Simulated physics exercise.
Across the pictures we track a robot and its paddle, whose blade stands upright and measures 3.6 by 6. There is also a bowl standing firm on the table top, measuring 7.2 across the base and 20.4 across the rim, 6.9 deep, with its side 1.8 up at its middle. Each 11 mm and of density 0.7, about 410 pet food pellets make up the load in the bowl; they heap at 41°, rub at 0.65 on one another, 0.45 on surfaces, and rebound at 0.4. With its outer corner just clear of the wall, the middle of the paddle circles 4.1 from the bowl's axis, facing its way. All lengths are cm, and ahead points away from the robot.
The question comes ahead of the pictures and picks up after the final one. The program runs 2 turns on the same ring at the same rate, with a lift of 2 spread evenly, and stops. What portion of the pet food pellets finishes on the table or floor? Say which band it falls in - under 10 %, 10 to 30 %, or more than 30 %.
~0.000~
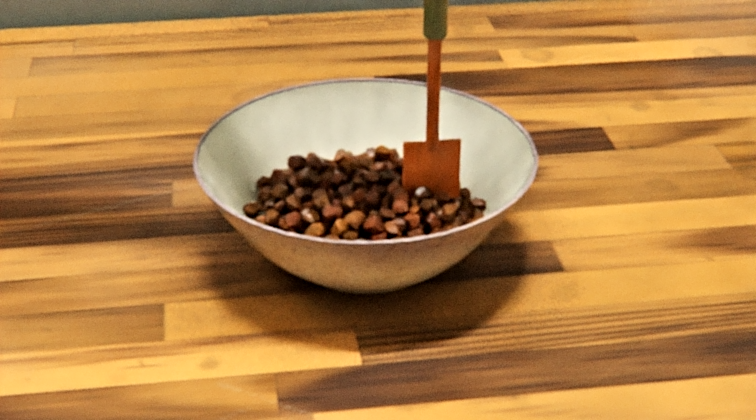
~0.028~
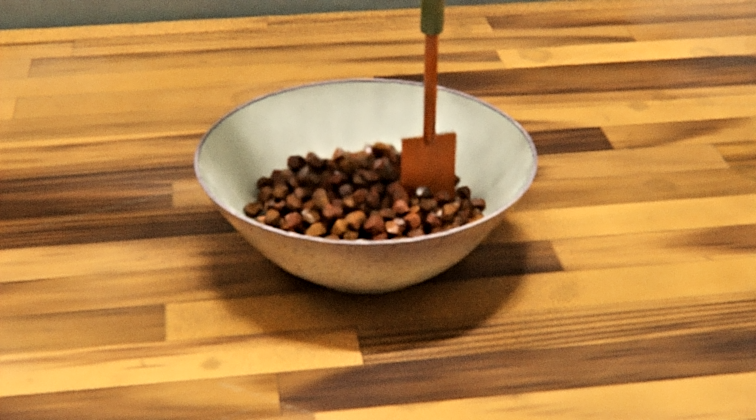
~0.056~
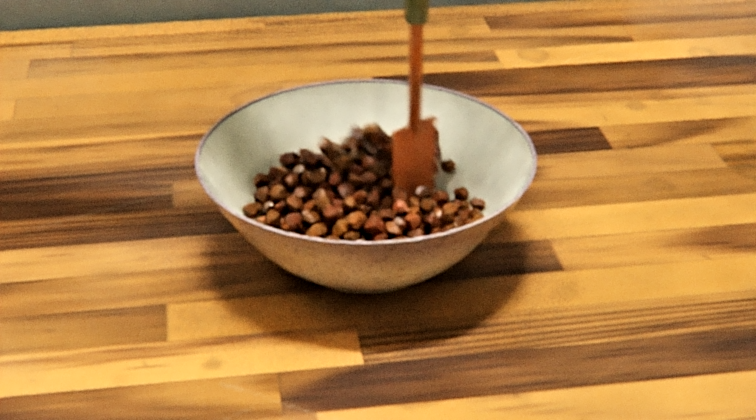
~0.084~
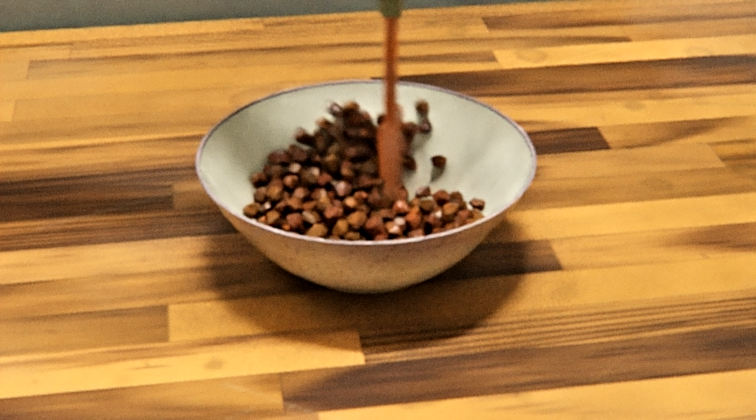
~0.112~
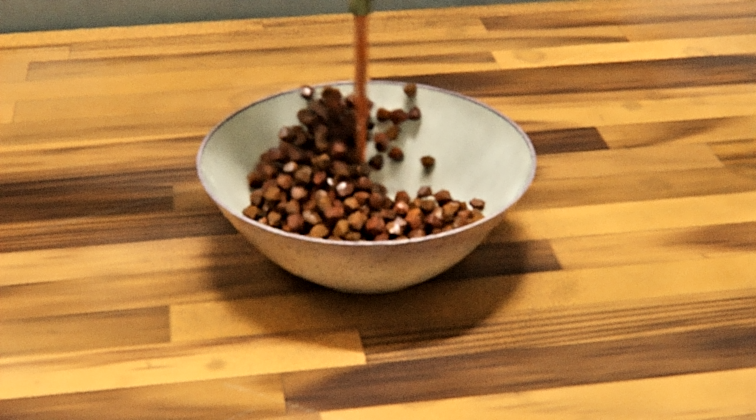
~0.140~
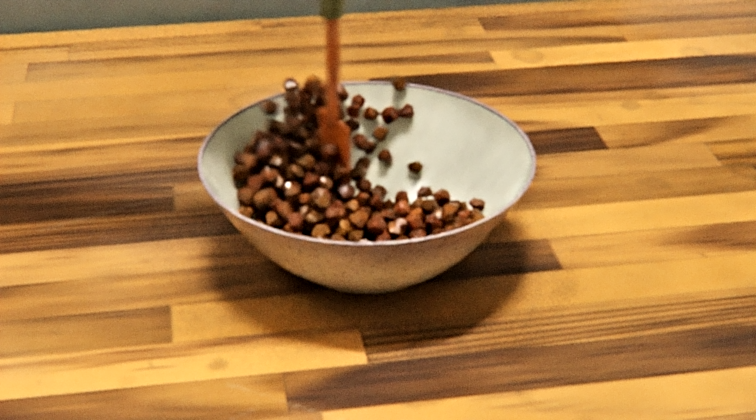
It falls between 10 and 30 %.
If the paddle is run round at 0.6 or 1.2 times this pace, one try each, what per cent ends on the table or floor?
Around 0 percent on the first try and 20 percent on the second.
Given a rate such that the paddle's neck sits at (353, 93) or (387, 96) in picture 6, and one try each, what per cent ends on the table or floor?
Around 10 and 0 per cent respectively.
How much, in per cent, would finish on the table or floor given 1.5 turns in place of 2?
I'd expect some 10 per cent.
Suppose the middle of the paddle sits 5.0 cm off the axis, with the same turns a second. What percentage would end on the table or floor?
Roughly 20 percent, I'd expect.
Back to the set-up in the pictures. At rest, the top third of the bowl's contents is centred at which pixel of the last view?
Looks like roughly (388, 183) to me.
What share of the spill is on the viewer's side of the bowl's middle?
Around 60 percent of it.
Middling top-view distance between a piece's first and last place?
About 7 cm.
By 0.39 s, 348° round, highest piece 10 above the table; 371 in the bowl, 24 on the table or floor, 19 in flight or on the tool.
By 0.64 s, 223° round, highest piece 7 above the table; 351 in the bowl, 63 on the table or floor.
By 0.97 s, 0° round, highest piece 6 above the table; 349 in the bowl, 65 on the table or floor.
By 1.67 s, 0° round, highest piece 6 above the table; 349 in the bowl, 65 on the table or floor.
Final count, 349 in the bowl, 65 on the table or floor. That is 16 % on the table or floor.
